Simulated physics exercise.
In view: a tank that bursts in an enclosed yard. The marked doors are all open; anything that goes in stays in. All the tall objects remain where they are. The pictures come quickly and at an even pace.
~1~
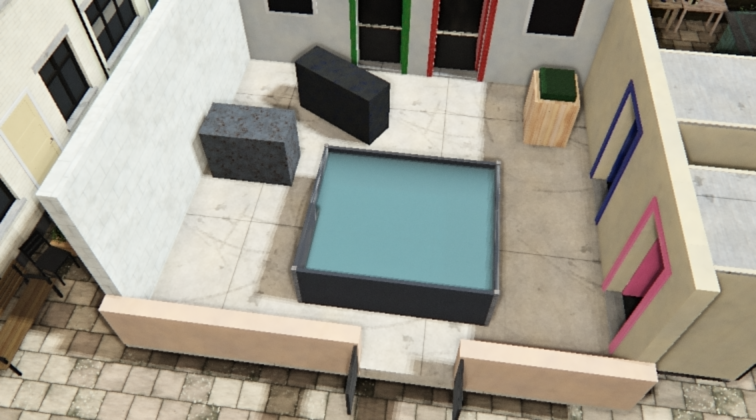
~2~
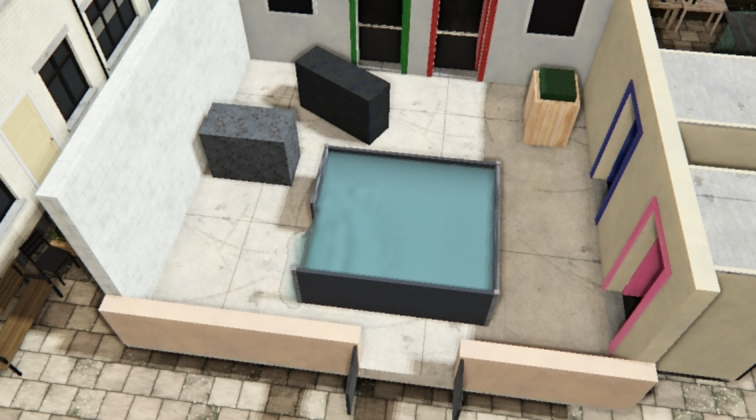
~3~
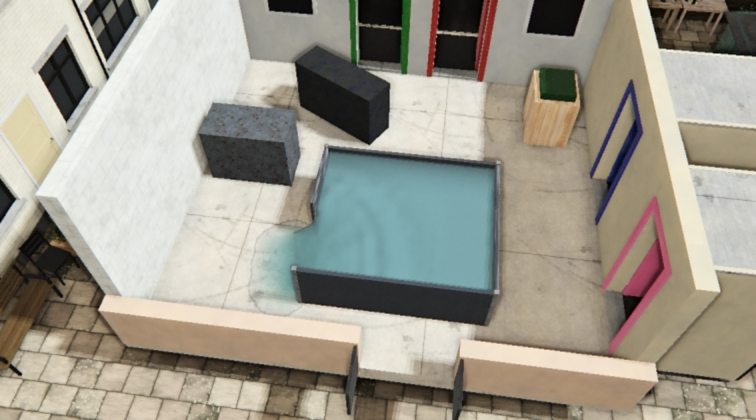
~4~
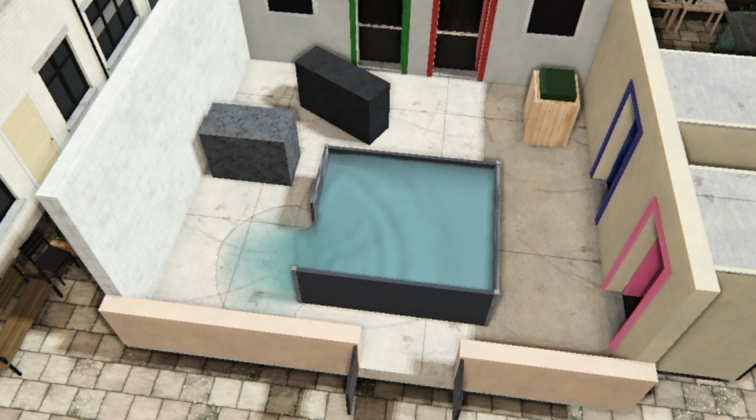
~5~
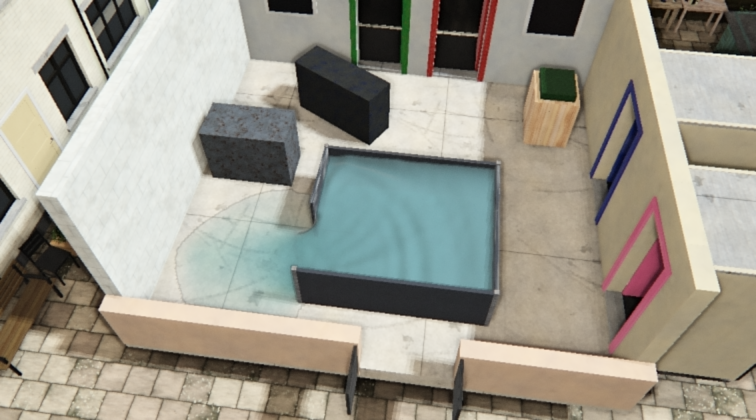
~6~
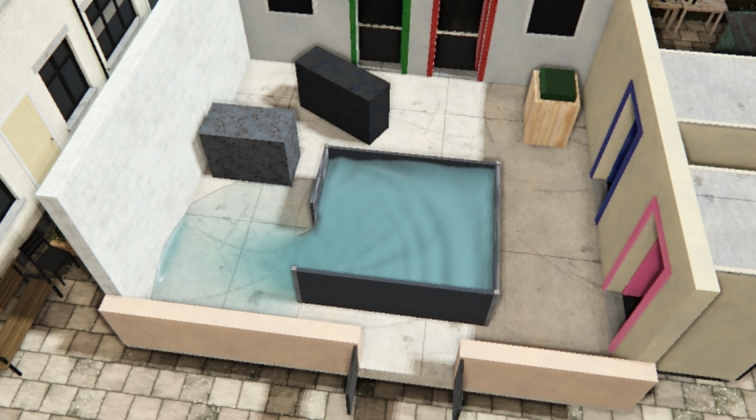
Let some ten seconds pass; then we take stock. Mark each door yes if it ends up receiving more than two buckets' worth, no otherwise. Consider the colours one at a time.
Green door - no, red door - no, blue door - yes, pink door - yes.
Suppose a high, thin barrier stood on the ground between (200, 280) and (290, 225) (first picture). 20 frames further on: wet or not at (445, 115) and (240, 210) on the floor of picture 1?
Taking the points in order, the first is high and dry and the second is inundated.
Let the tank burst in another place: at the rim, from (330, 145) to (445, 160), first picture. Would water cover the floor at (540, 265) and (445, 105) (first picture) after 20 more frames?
Unwetted, then submerged.
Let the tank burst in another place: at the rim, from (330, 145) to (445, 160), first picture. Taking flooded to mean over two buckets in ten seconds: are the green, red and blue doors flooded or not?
Here's how it turns out: The green door surpasses the limit, the red door surpasses the limit, and the blue door surpasses the limit.
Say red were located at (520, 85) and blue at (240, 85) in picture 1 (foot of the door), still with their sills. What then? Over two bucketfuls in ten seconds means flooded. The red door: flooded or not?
As it turns out, the red one stays within bounds.
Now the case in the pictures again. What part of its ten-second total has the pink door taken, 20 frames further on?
Something like 0 in a hundred.
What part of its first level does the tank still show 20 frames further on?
Around 50 percent, give or take.
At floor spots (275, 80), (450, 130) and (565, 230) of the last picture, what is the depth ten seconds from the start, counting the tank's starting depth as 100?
I'd say close to 16, 2 and 6 percent.
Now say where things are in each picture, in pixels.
Still water in the tank at (403, 216), in the first picture.
Water pours out at (309, 258) and has run to (297, 304), in the second picture.
The front is at (269, 233), out from the gap at (309, 259), in the third picture.
Water pours out at (309, 260) and has run to (229, 241), in the fourth picture.
The front is at (184, 249), out from the gap at (309, 259), in the fifth picture.
The front is at (151, 300), out from the gap at (309, 259), in the sixth picture.
A moment on, water covers 20 % of the floor; the green door not reached, the red door not reached, the blue door not reached, the pink door not reached.
Next, water covers 25 % of the floor; the green door not reached, the red door not reached, the blue door not reached, the pink door not reached.
Then, water covers 45 % of the floor; the green door wet at the sill, nothing in, the red door not reached, the blue door not reached, the pink door not reached.
Later, water covers 85 % of the floor; the green door wet at the sill, nothing in, the red door wet at the sill, nothing in, the blue door not reached, the pink door under two buckets in.
In the end, water covers 100 % of the floor; the green door under two buckets in, the red door wet at the sill, nothing in, the blue door over two buckets in, the pink door far over two buckets in.
